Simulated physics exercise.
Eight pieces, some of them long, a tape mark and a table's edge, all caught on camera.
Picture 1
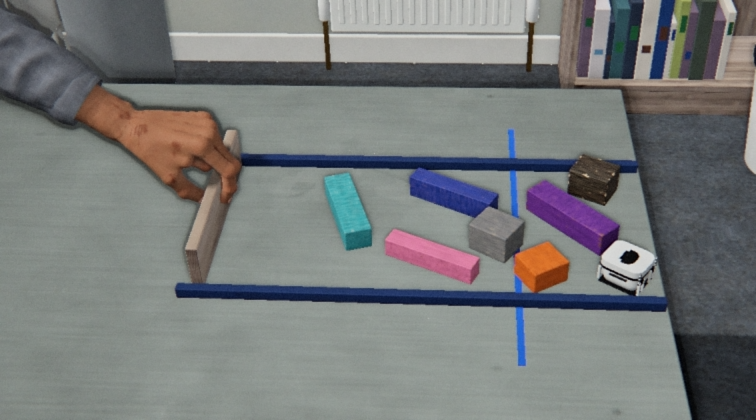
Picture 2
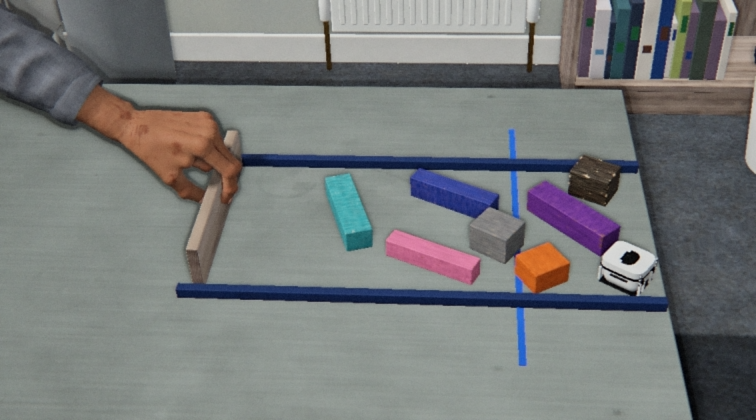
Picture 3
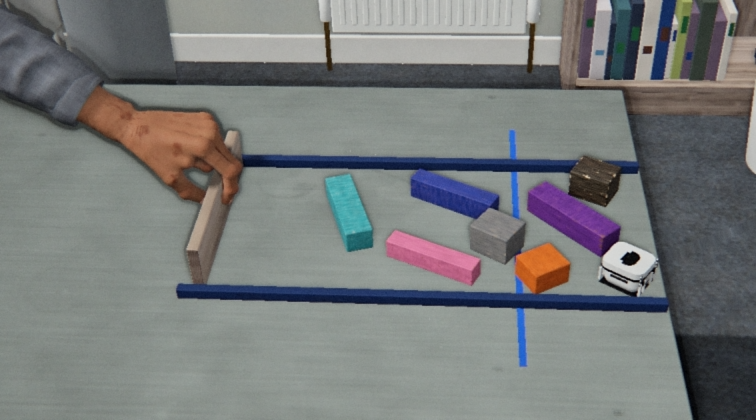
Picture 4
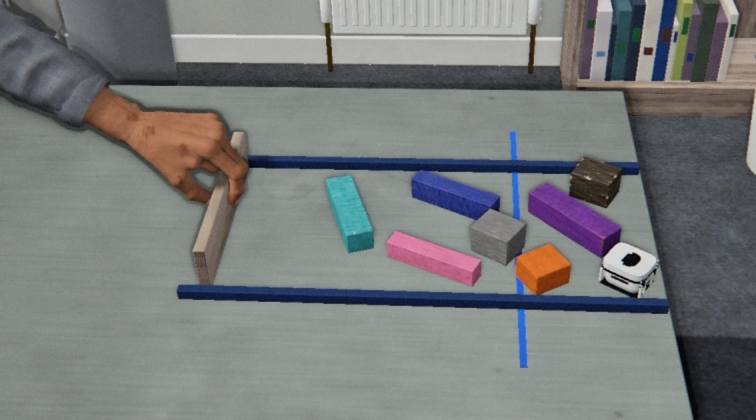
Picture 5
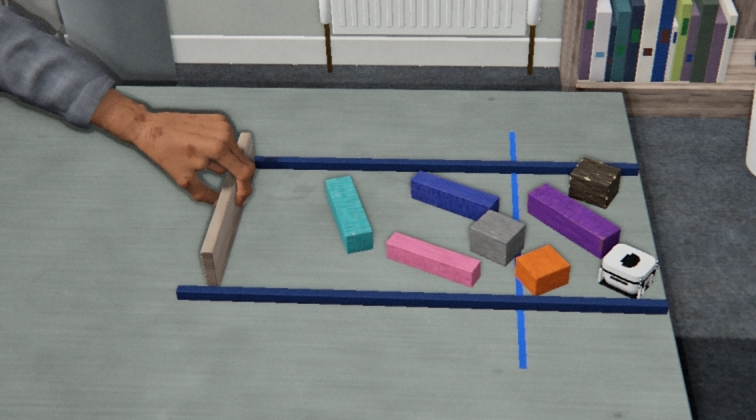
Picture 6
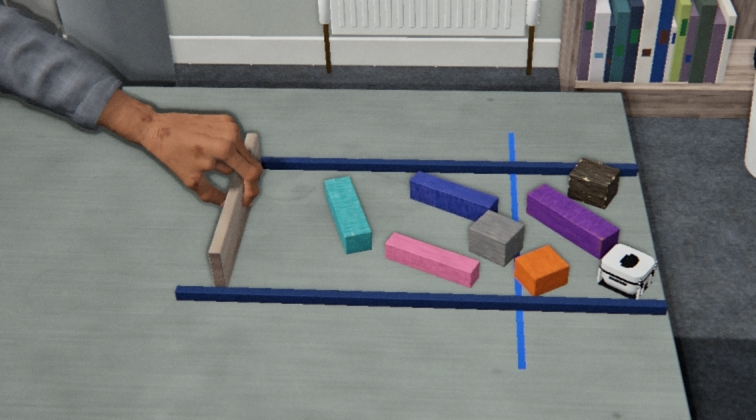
A hand slides an upright board slightly right between blue rails, toward several still blocks.
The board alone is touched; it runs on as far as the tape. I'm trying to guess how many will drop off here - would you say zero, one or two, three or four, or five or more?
Most likely the ones that land below will number nothing.
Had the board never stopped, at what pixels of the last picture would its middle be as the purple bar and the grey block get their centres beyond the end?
Approx. (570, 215) for the first, approx. (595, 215) for the second.
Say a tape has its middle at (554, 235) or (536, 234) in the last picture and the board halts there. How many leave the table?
You'd get 1 the first time and 0 the second.
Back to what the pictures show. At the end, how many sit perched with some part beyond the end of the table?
Looks like 1 of them.
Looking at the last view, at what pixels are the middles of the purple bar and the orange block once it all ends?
Looks like one lands around (598, 214), and the other around (607, 260).
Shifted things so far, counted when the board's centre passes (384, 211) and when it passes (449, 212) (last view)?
Counting first: 3, next 5.
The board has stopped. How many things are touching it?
Contact count: 1.
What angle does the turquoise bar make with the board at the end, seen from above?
I'd estimate about 0 degrees.
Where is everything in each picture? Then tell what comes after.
White case (627, 269); black block (594, 180); purple bar (571, 217); board (216, 204); tape (516, 231), in the first frame.
Black block (594, 181); blue bar (454, 195), in the second frame.
Purple bar (572, 218); pink bar (433, 258), in the third frame.
White case (629, 271); orange block (543, 270), in the fourth frame.
Black block (595, 183); grey block (497, 237), in the fifth frame.
White case (627, 272); black block (594, 184); purple bar (571, 220); board (238, 208); tape (516, 234), in the sixth frame.
Soon after, none off yet; white case at rest near (627, 272); black block at rest near (594, 184); purple bar at rest near (571, 220).
Then, none off yet; white case at rest near (627, 272); black block at rest near (594, 184); purple bar moving near (578, 219).
At rest, the number that fall off is zero.
